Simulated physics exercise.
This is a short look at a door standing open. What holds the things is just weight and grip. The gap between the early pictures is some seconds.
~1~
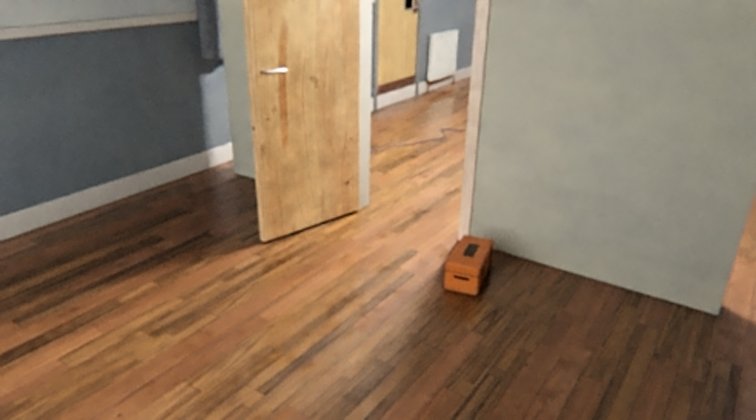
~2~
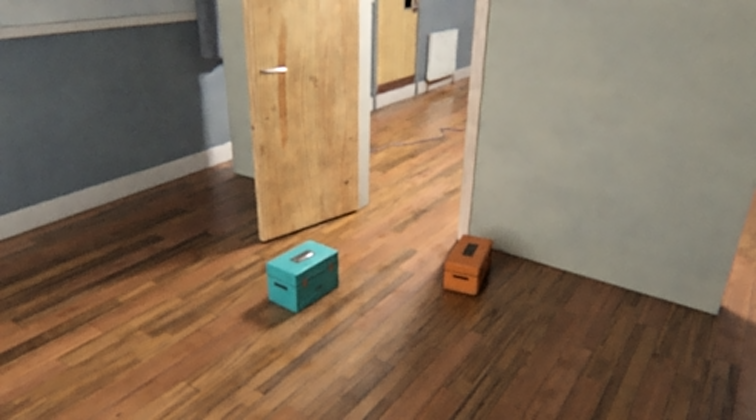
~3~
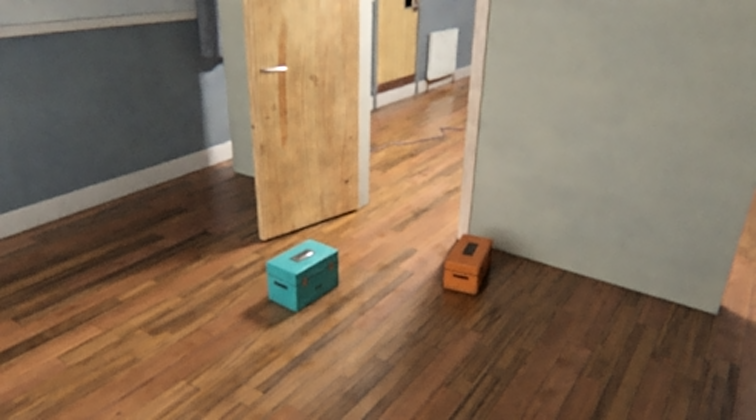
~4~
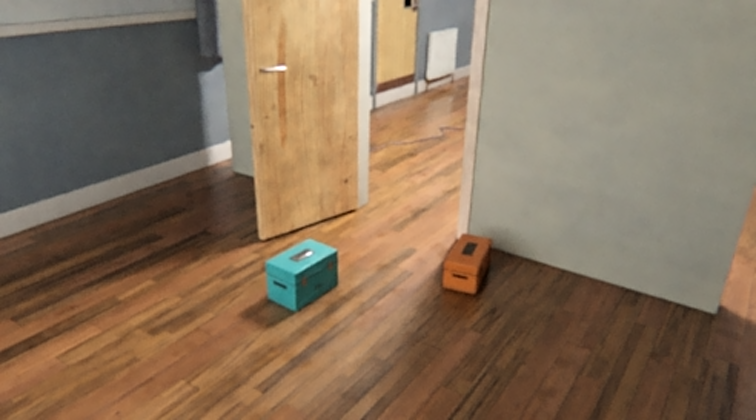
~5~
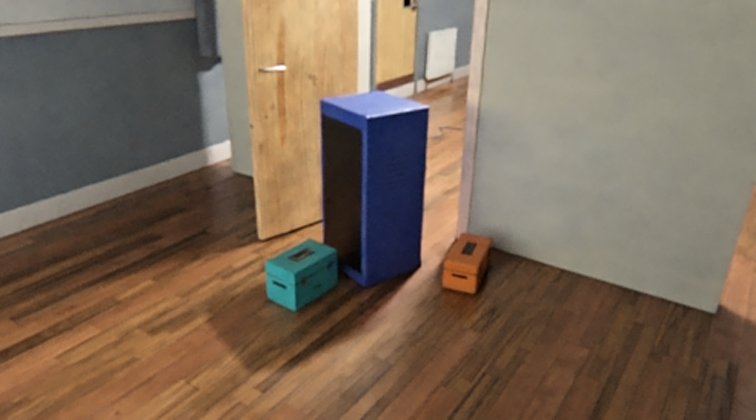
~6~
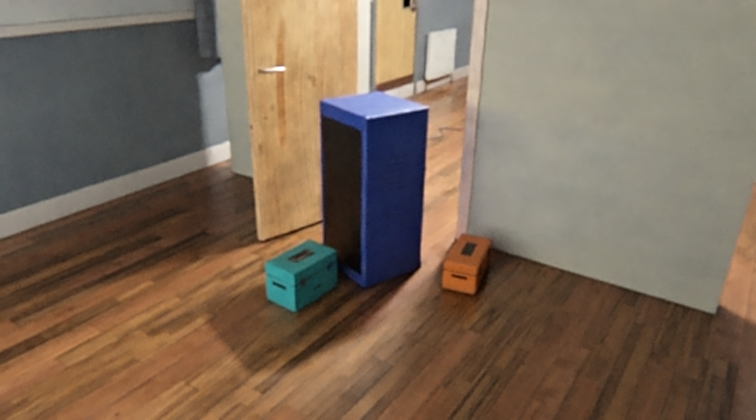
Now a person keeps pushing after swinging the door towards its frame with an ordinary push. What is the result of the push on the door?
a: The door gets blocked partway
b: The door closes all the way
The door gets blocked partway (a).
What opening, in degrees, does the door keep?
Some 70° open.
Then, 0.50 s past the last view, door 97° open.
Then, 0.80 s past the last view, door 87° open.
Then, 1.10 s past the last view, door 73° open.
Finally, door 71° open; all 3 still in place. Final places as the last picture's camera would see them, blue appliance near (373, 188).
